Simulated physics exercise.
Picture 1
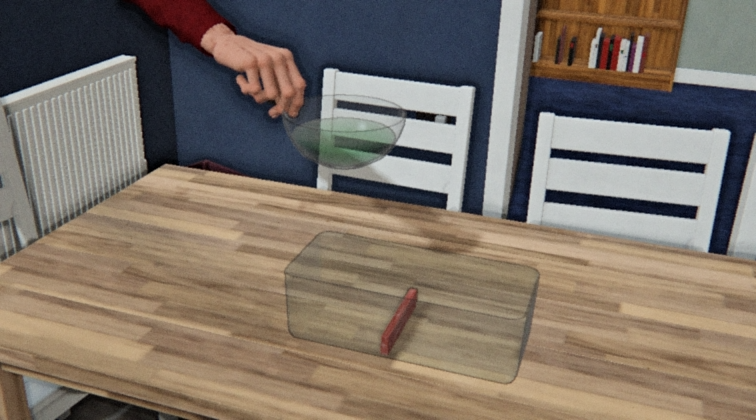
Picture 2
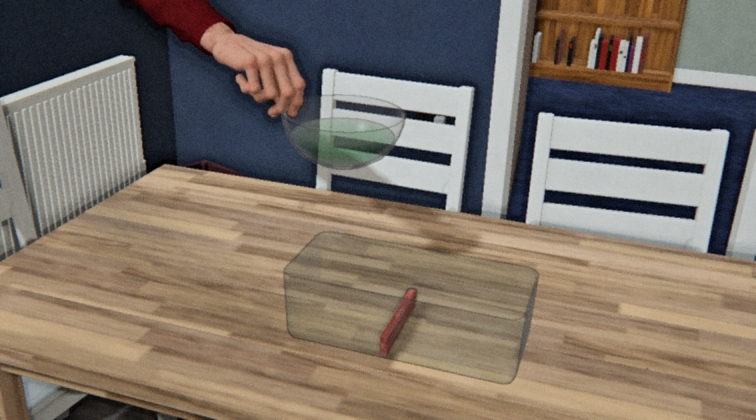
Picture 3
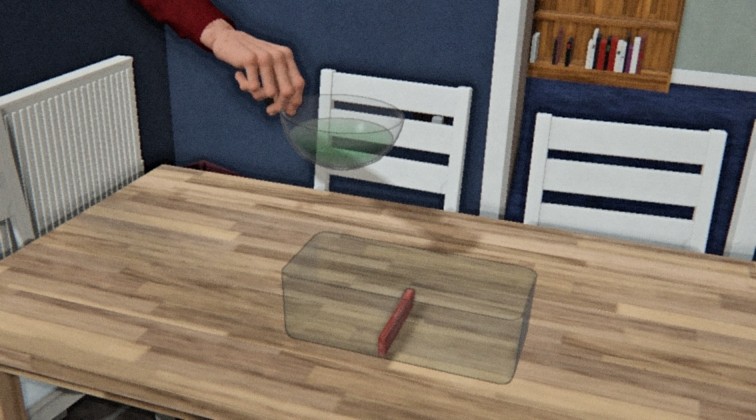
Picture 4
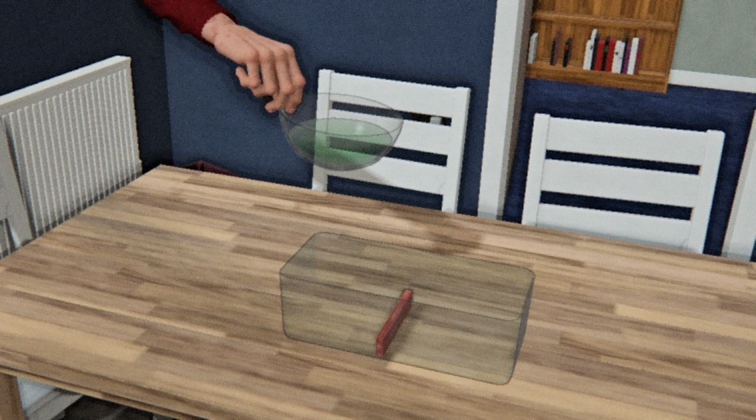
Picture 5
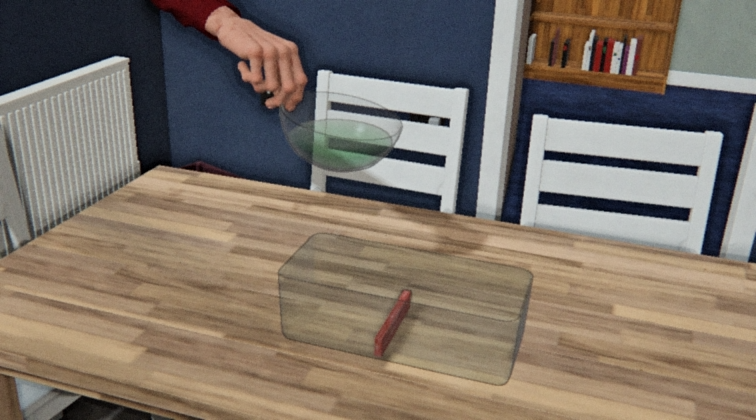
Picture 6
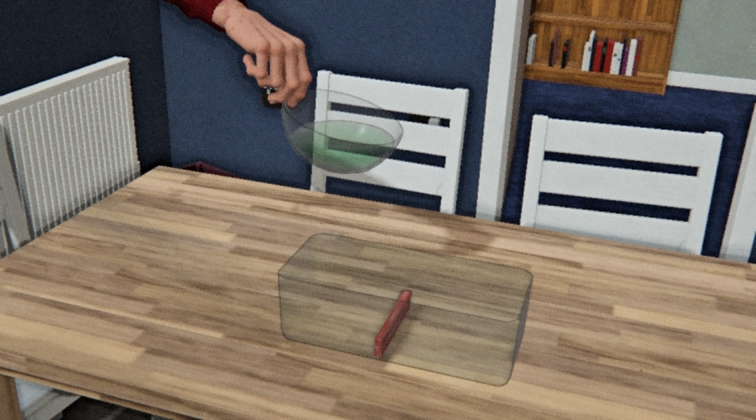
At a wooden dining table, a hand gradually tilting a clear bowl of green liquid rightward above a transparent box with a red divider.
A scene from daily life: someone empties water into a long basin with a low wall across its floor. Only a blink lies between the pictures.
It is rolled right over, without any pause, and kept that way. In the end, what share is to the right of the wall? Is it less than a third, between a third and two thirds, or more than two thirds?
More than two thirds.
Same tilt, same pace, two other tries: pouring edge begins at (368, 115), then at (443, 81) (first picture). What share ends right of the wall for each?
First try: 50 percent; second try: 90 percent.
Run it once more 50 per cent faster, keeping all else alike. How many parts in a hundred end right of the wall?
Near 75 %.
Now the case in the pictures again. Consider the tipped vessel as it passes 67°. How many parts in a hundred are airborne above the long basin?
Around 40 in a hundred.
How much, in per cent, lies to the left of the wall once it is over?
Close to 15 in a hundred.
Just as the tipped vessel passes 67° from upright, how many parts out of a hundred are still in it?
45 in a hundred.
A moment on, the tilt is 67° and 44 per cent is still to pour, 0 is left of the wall and 15 right of it.
Next, the tilt is 101° and 0 per cent is still to pour, 10 is left of the wall and 82 right of it.
Then the tilt is 109° and 0 per cent is still to pour, 13 is left of the wall and 86 right of it.
Later the tilt is 109° and 0 per cent is still to pour, 13 is left of the wall and 86 right of it.
In the end 13 per cent lies left of the wall, 86 right of it and 1 outside.
